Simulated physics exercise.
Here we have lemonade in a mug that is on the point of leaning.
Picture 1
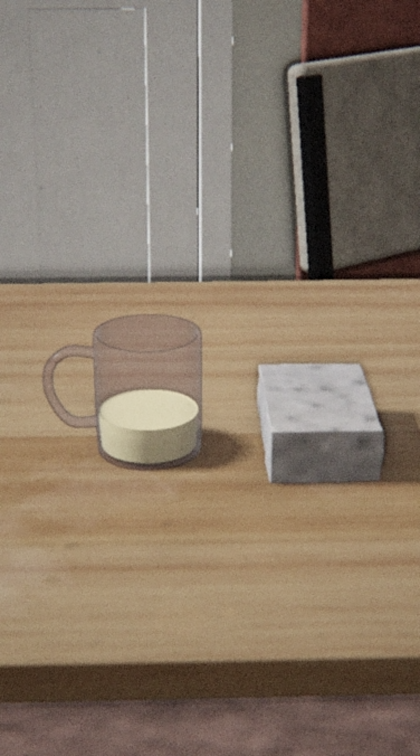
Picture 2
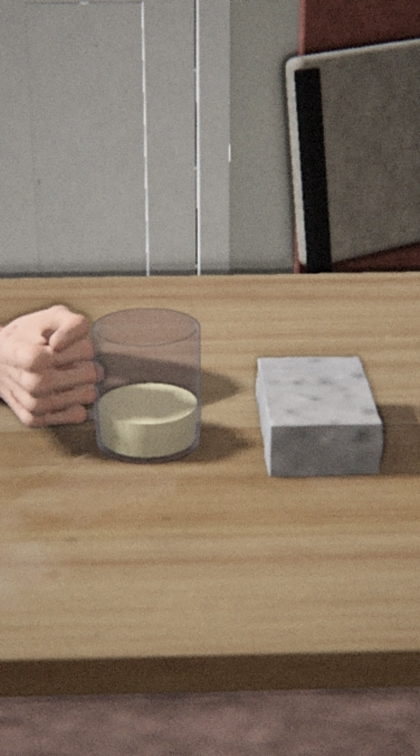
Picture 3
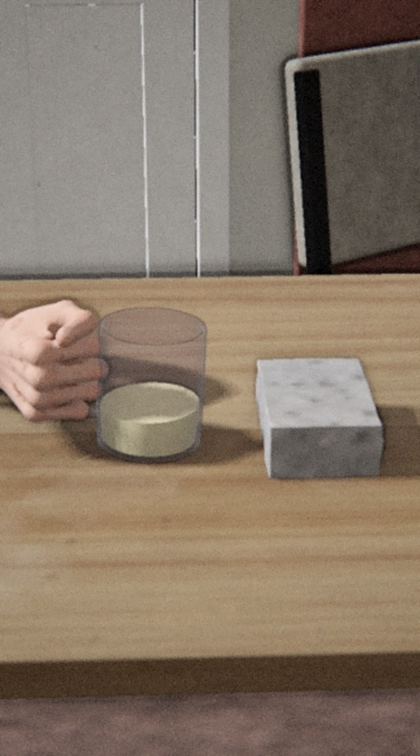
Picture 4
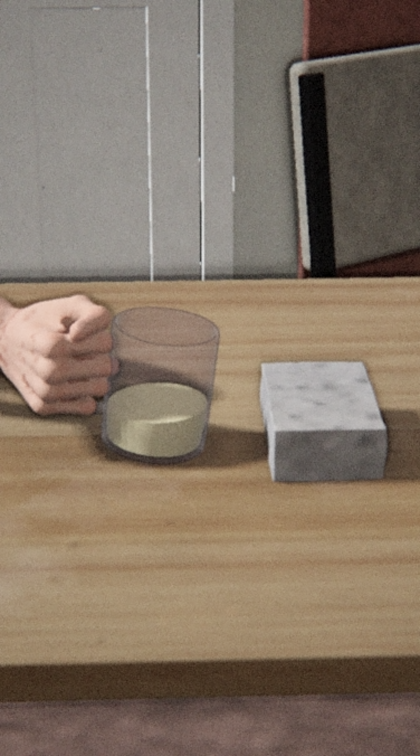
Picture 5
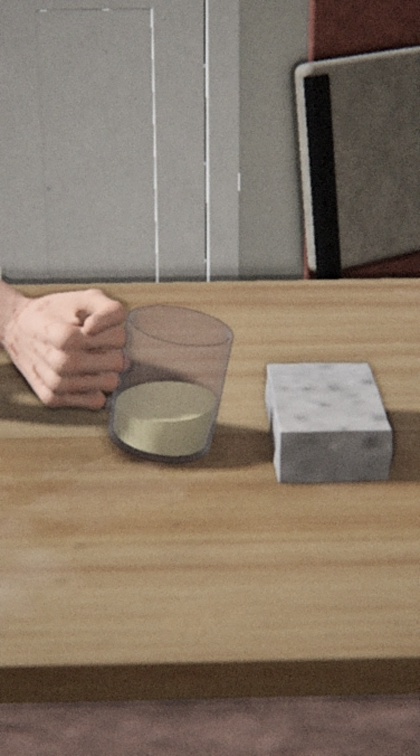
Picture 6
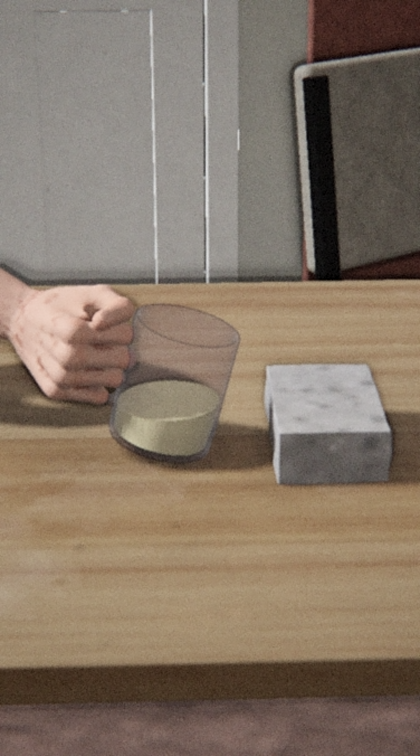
Hand gripping a clear mug of pale yellow liquid by its handle and tilting it slightly right towards a grey speckled block.
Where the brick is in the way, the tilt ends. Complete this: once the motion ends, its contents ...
Its contents are all still in.
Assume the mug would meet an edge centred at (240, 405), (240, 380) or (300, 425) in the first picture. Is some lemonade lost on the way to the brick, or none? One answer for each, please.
Stays full, stays full, overflows.
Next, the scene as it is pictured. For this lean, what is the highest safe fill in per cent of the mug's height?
Around 60 per cent of its height, I reckon.
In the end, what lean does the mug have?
45° or thereabouts.
Next, the mug leans by about 30°; its rim is dry.
After that, the mug leans by about 40°; its rim is dry.
Finally, the mug leans by about 45°, against the brick; its rim is dry.
